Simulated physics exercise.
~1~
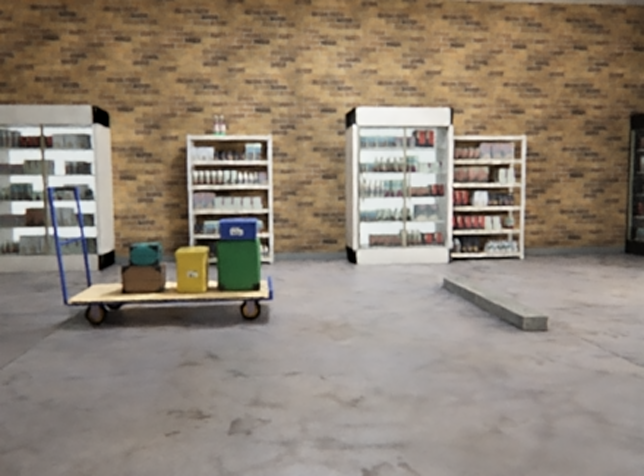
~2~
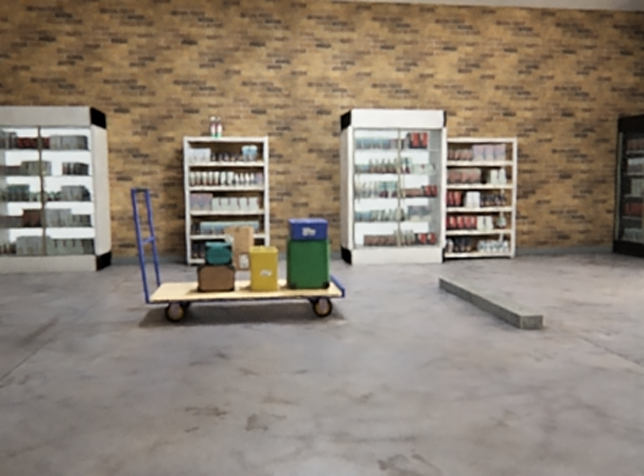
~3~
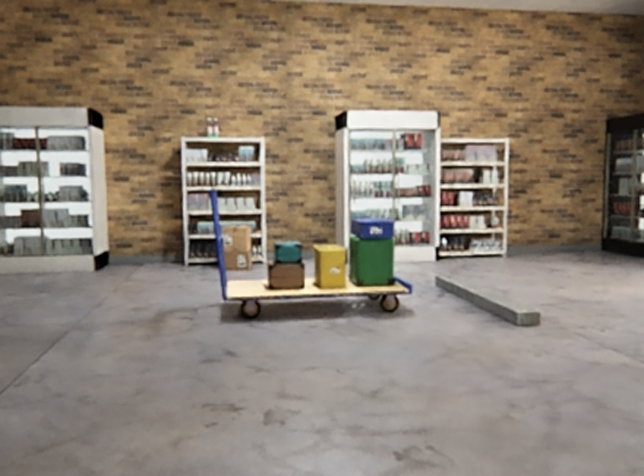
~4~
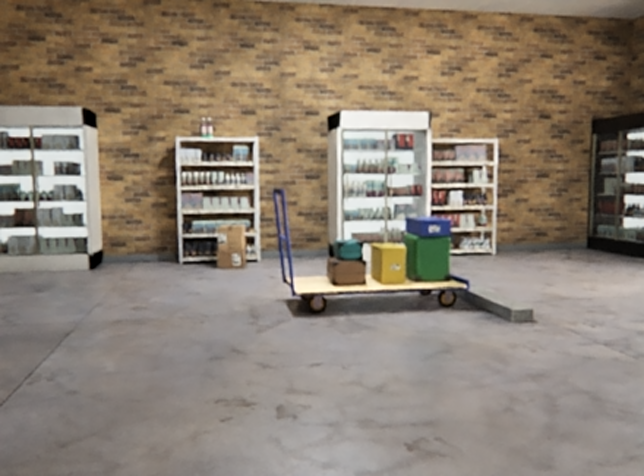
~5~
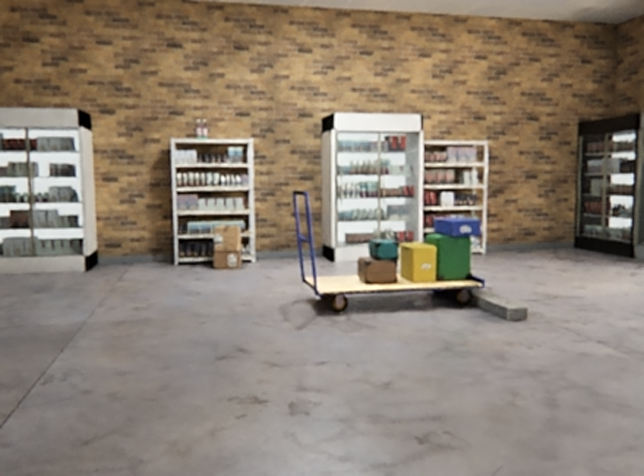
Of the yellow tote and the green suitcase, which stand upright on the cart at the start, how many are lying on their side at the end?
None of them are lying on their side at the end. Both the yellow tote and the green suitcase are still upright on the cart.
